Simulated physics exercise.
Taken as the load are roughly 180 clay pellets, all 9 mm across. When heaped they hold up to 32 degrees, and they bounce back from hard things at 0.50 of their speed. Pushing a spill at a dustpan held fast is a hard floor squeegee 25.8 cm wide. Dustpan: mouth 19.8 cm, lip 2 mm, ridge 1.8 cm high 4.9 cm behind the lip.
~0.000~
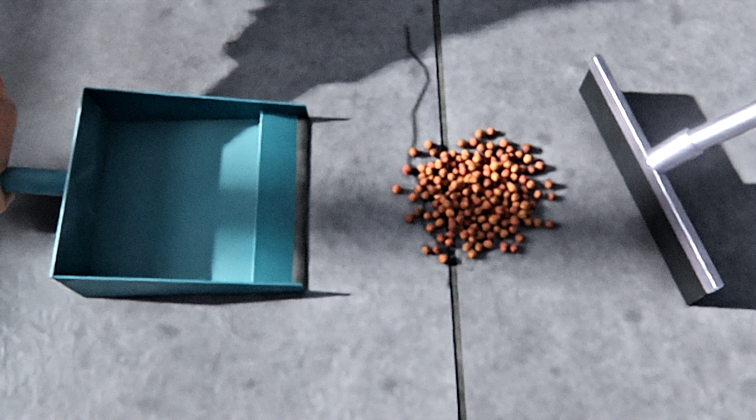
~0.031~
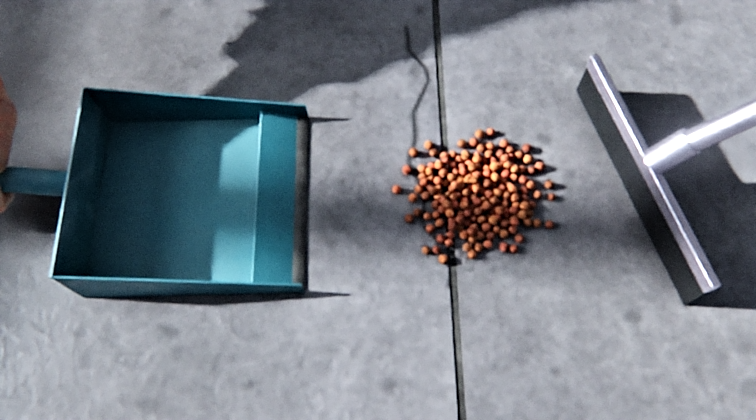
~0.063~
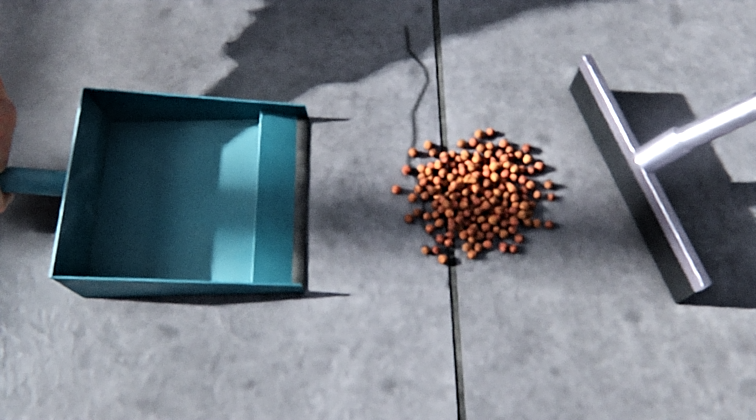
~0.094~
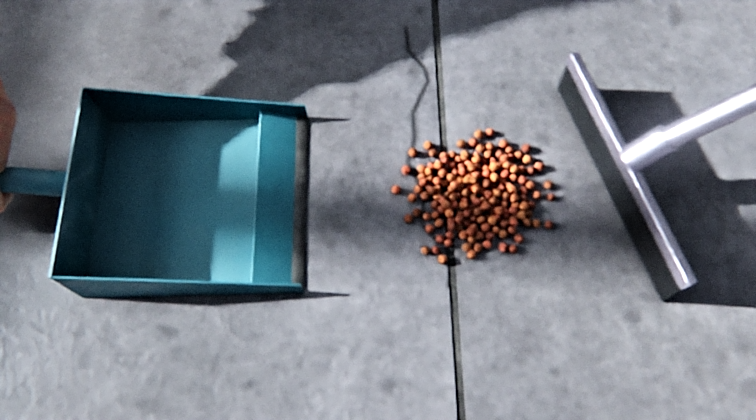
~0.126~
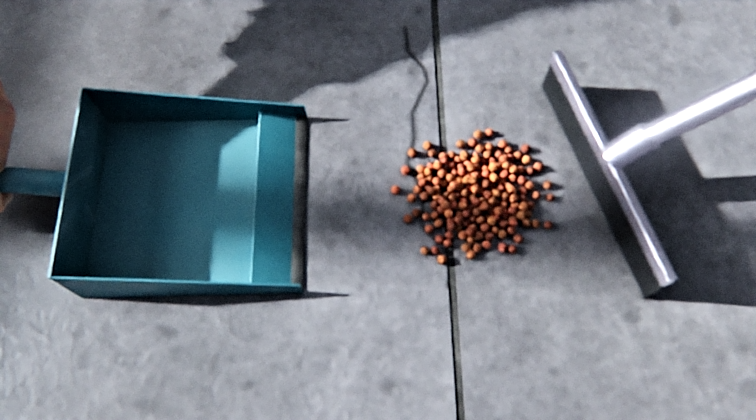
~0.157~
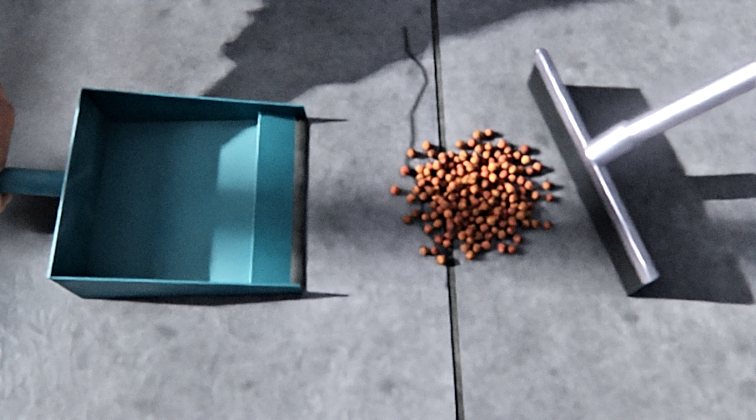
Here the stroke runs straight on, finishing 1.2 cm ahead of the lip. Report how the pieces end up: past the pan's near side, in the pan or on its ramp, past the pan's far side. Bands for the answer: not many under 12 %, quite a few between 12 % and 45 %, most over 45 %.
Past the pan's near side: Not many; in the pan or on its ramp: Not many; past the pan's far side: Not many.
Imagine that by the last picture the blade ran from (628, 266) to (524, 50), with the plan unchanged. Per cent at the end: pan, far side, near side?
That ends as pan 0, far 5, and near 5.
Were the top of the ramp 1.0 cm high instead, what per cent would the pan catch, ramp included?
5 per cent.
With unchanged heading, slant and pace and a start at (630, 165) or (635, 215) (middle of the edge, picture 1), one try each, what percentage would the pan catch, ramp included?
The two tries give about 0 % and about 10 %.
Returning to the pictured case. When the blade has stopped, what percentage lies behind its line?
Near 5 percent, give or take.
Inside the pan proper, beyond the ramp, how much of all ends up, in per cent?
Roughly 0 percent.
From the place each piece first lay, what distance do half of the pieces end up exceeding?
Near 16 cm.
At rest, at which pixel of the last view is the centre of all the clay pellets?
(331, 200) or so.
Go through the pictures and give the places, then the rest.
Blade from (712, 287) to (596, 65), moved 0.0 cm, 0 of the pieces shifted so far; middle of the pieces at (474, 196); pan at (183, 203), in the first frame.
Blade from (709, 286) to (593, 65), moved 0.2 cm, 0 of the pieces shifted so far; middle of the pieces at (474, 197), in the second frame.
Blade from (700, 285) to (585, 64), moved 1.0 cm, 0 of the pieces shifted so far; middle of the pieces at (473, 197), in the third frame.
Blade from (685, 283) to (573, 62), moved 2.3 cm, 0 of the pieces shifted so far; middle of the pieces at (473, 197), in the fourth frame.
Blade from (666, 280) to (556, 60), moved 3.9 cm, 0 of the pieces shifted so far; middle of the pieces at (472, 197), in the fifth frame.
Blade from (648, 277) to (541, 58), moved 5.5 cm, 0 of the pieces shifted so far; middle of the pieces at (472, 197); pan at (181, 203). Its pace works out near 0.51 m/s, heading 12 degrees away from the viewer's side, in the sixth frame.
Then, at 0.39 s, middle of the blade 17 cm from the lip; 0 % over the lip, far side 0 %, near side 0 %.
After 0.55 s, middle of the blade 9 cm from the lip; 0 % over the lip, far side 5 %, near side 5 %.
Then, at 0.83 s, middle of the blade 5 cm from the lip; 5 % over the lip, far side 5 %, near side 5 %.
In the end, at 1.1 s, near side 5 %, pan 5 %, far side 5 %, in front of the lip or behind the blade 85 %.
